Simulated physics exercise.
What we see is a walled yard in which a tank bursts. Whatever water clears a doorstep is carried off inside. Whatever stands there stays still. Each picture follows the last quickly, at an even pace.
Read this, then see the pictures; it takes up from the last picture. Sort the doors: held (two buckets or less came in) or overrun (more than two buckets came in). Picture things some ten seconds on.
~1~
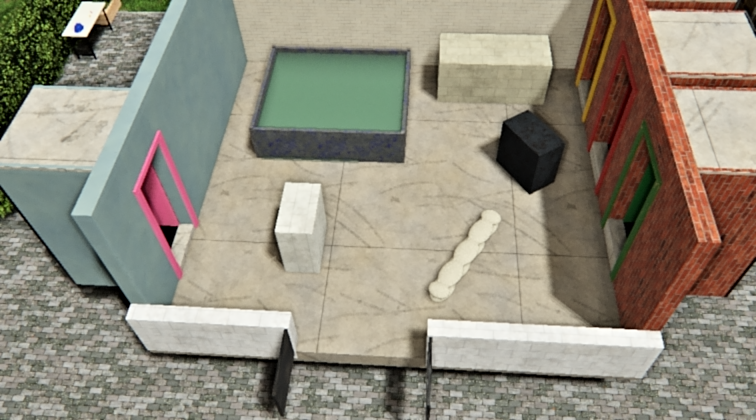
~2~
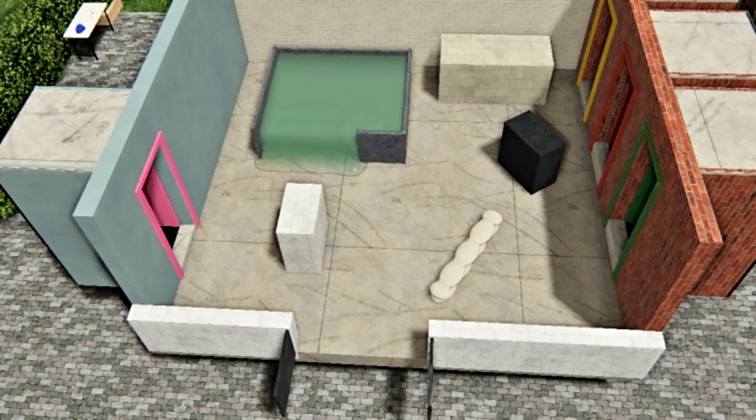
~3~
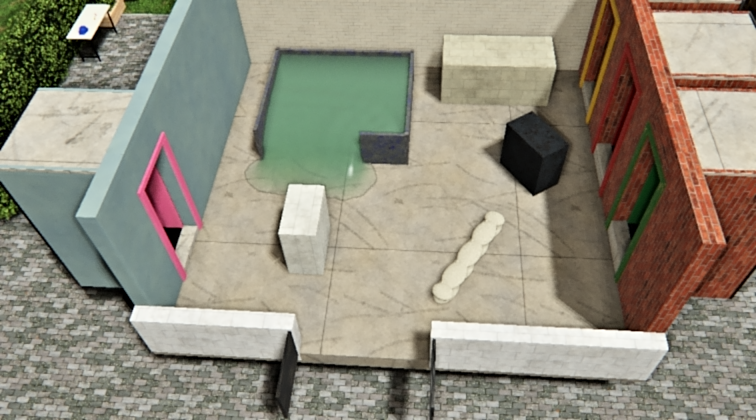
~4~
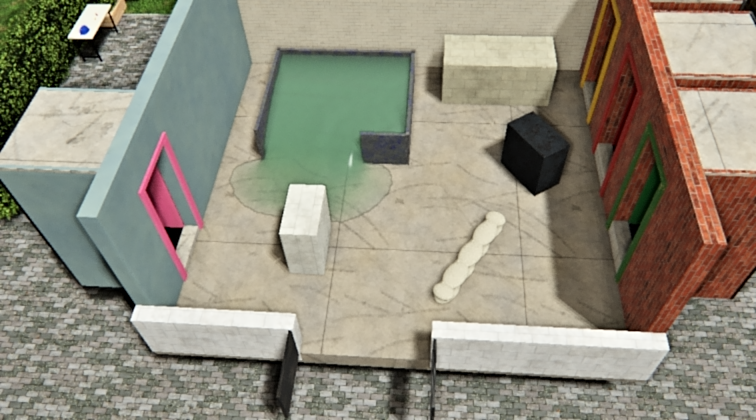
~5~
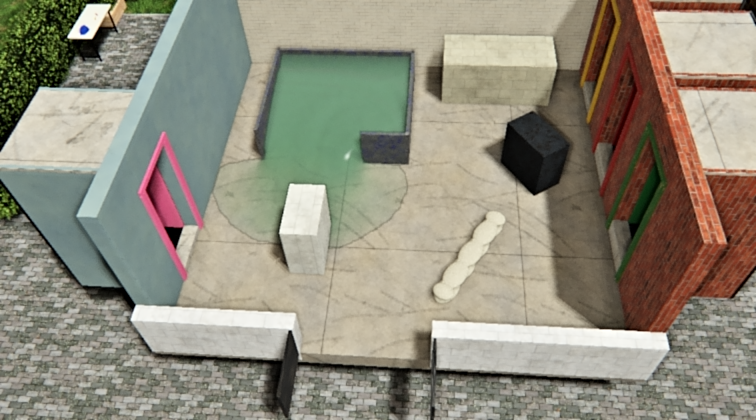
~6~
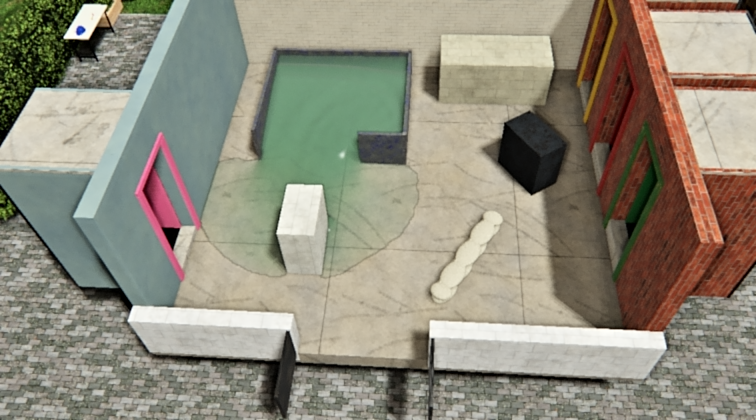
Sorted: Green door held, red door held, pink door overrun, yellow door held.
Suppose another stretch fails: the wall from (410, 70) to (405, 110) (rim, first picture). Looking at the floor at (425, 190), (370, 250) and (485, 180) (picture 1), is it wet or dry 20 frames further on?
So: Spared, then spared, then wetted.
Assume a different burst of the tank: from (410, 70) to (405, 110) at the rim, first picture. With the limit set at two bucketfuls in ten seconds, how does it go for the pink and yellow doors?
Check - pink: Comes out below; yellow: Comes out above.
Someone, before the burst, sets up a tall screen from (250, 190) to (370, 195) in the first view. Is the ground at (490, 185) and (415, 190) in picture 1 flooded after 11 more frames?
Soaked, soaked.
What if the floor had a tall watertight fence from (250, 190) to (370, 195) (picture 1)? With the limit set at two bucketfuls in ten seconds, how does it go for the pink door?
Reading for pink: It gets too little.
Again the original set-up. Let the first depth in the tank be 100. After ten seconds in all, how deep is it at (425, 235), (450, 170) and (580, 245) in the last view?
Some 10, 10 and 10 in a hundred.
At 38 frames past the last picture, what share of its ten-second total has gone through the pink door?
I get 90 per cent.
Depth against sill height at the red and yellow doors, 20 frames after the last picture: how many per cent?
About 0 %, then 0 %.
A moment on, water covers 35 % of the floor; the green door not reached, the red door not reached, the pink door wet at the sill, nothing in, the yellow door not reached.
Next, water covers 40 % of the floor; the green door not reached, the red door not reached, the pink door over two buckets in, the yellow door not reached.
Then, water covers 55 % of the floor; the green door not reached, the red door not reached, the pink door far over two buckets in, the yellow door not reached.
Later, water covers 80 % of the floor; the green door wet at the sill, nothing in, the red door wet at the sill, nothing in, the pink door far over two buckets in, the yellow door not reached.
In the end, water covers 95 % of the floor; the green door wet at the sill, nothing in, the red door wet at the sill, nothing in, the pink door far over two buckets in, the yellow door wet at the sill, nothing in.
